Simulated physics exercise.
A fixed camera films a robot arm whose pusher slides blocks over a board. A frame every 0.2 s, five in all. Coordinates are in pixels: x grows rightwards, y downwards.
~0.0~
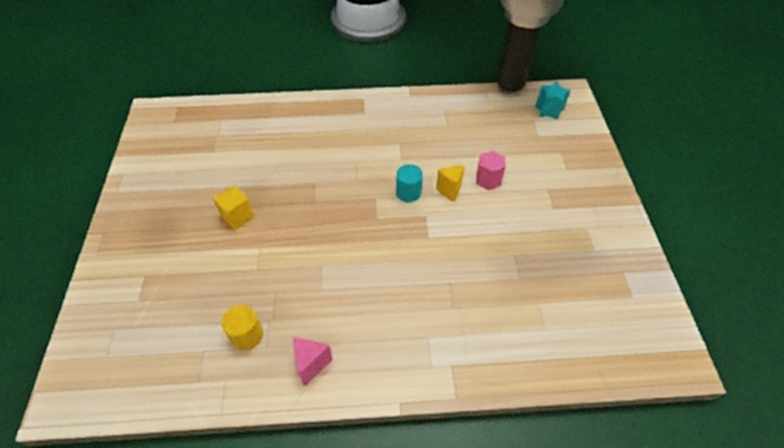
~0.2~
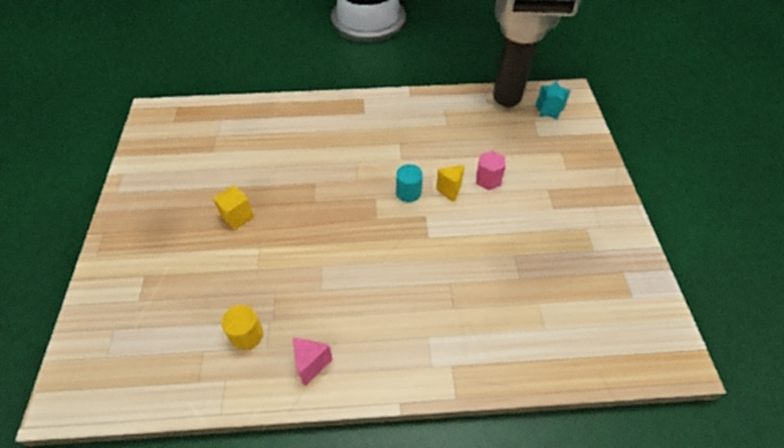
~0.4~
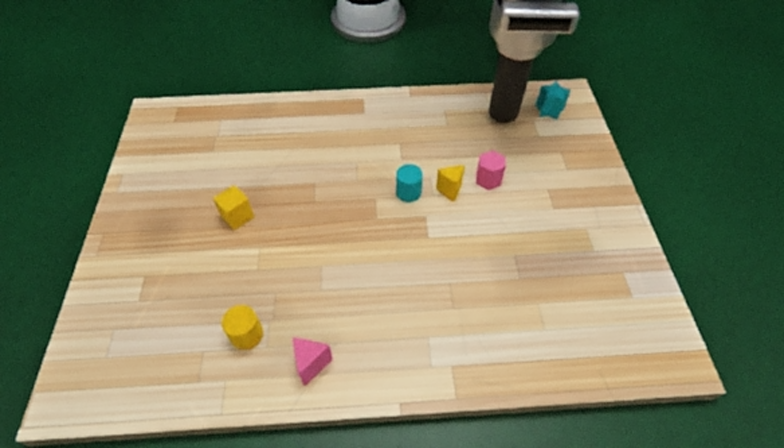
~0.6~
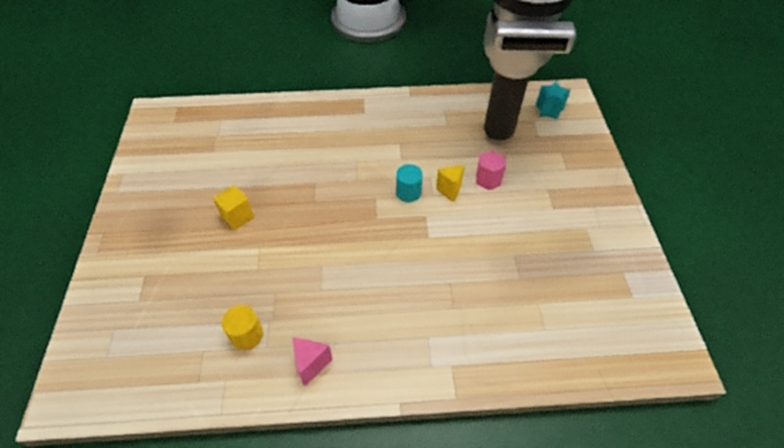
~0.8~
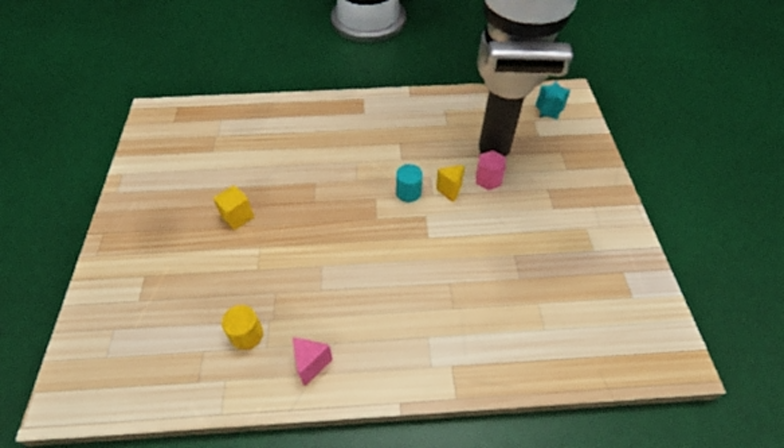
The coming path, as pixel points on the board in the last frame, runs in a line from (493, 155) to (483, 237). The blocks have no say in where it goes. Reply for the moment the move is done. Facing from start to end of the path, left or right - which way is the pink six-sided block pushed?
It's set to shift left.
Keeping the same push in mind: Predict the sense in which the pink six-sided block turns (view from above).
From above, counter-clockwise.
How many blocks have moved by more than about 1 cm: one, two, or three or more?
One block, no more.
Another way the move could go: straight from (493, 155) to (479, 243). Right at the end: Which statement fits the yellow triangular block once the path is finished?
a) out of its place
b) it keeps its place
(b)
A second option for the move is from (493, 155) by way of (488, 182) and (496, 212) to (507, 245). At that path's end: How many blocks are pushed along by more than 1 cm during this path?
Answer: One block.
On the path given first. One third of the way, pusher at (490, 175); pink six-sided block at (493, 186), turned 15° anticlockwise.
Two thirds of the way, pusher at (487, 203); pink six-sided block at (496, 215), turned 45° anticlockwise.
At the end, pusher at (485, 232); yellow triangular block in place; pink six-sided block at (499, 247), turned 55° anticlockwise.
